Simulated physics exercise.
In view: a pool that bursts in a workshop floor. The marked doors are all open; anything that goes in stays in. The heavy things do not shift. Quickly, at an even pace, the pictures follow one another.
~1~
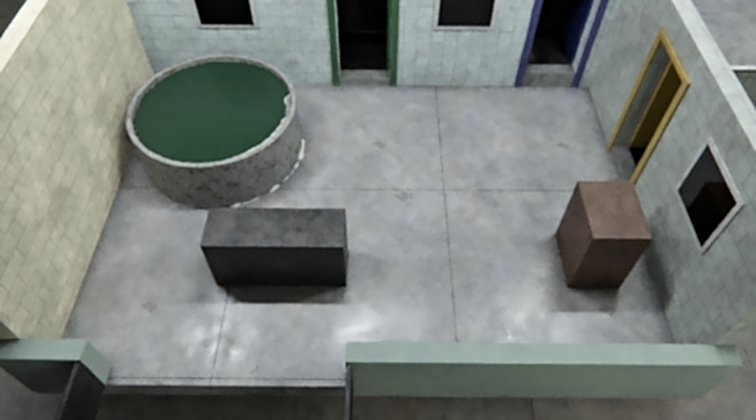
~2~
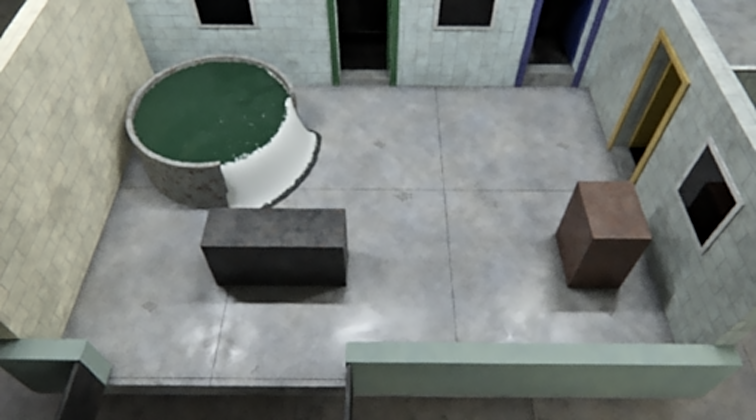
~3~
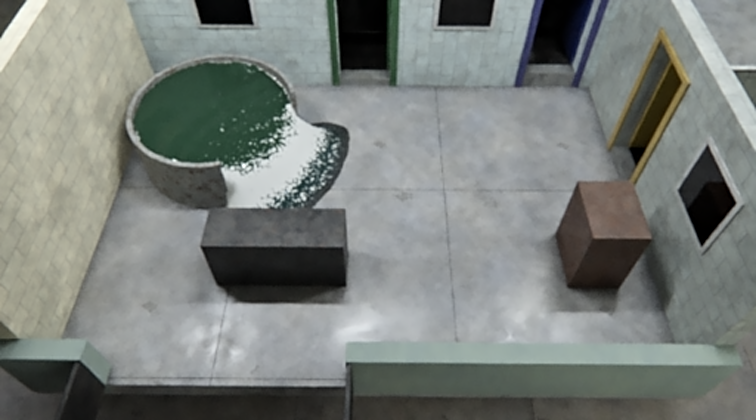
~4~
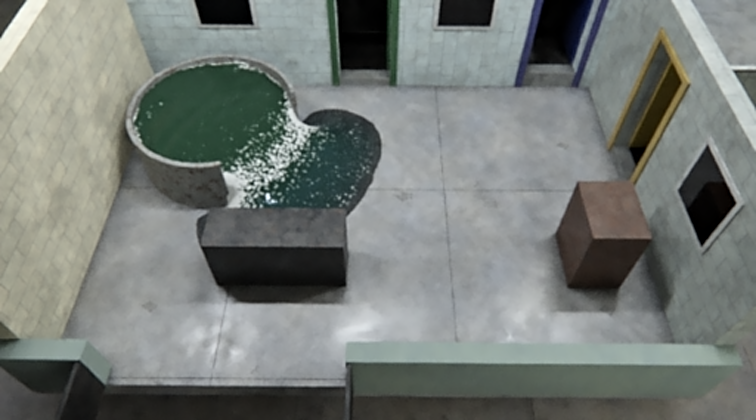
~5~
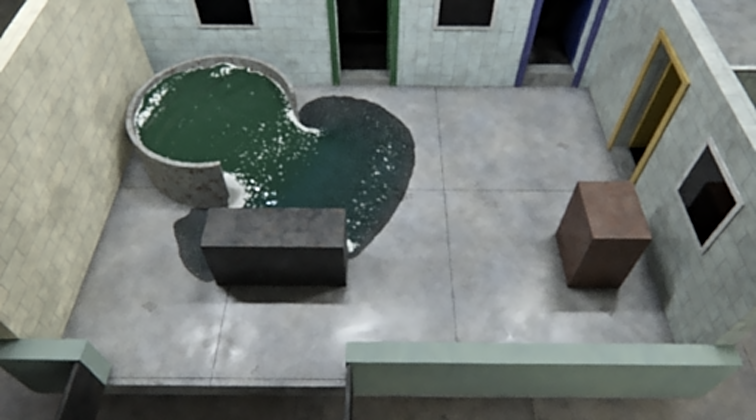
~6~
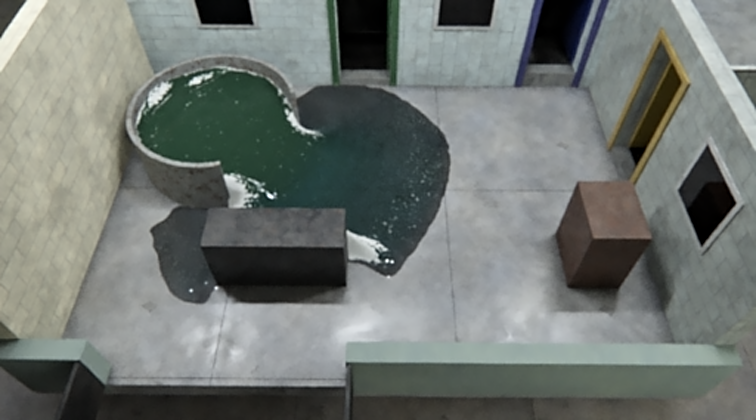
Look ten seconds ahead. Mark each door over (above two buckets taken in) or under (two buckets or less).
Green door: Under. Blue door: Under. Yellow door: Over.
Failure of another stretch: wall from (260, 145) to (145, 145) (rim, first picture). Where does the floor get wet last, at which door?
I'd say the green one.
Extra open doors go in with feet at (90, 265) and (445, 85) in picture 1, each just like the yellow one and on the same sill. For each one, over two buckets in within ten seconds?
Lab note - first stays short of the line, second stays short of the line.
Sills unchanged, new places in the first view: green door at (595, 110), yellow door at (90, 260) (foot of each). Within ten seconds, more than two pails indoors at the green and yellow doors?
Green door exceeds the limit; yellow door stays within it.
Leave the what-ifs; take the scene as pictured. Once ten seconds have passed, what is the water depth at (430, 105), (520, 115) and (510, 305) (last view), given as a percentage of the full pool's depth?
In the order asked, some 10, 10 and 14 in a hundred.
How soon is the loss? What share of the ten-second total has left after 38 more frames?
It would be around 55 %.
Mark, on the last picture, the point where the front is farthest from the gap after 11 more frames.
About (670, 370).
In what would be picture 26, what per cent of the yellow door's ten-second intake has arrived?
Approximately 60 in a hundred, I reckon.
A moment on, water covers 55 % of the floor; the green door wet at the sill, nothing in, the blue door not reached, the yellow door not reached.
Next, water covers 70 % of the floor; the green door wet at the sill, nothing in, the blue door wet at the sill, nothing in, the yellow door wet at the sill, nothing in.
Then, water covers 75 % of the floor; the green door wet at the sill, nothing in, the blue door wet at the sill, nothing in, the yellow door far over two buckets in.
Later, water covers 95 % of the floor; the green door wet at the sill, nothing in, the blue door wet at the sill, nothing in, the yellow door far over two buckets in.
In the end, water covers 100 % of the floor; the green door wet at the sill, nothing in, the blue door wet at the sill, nothing in, the yellow door far over two buckets in.
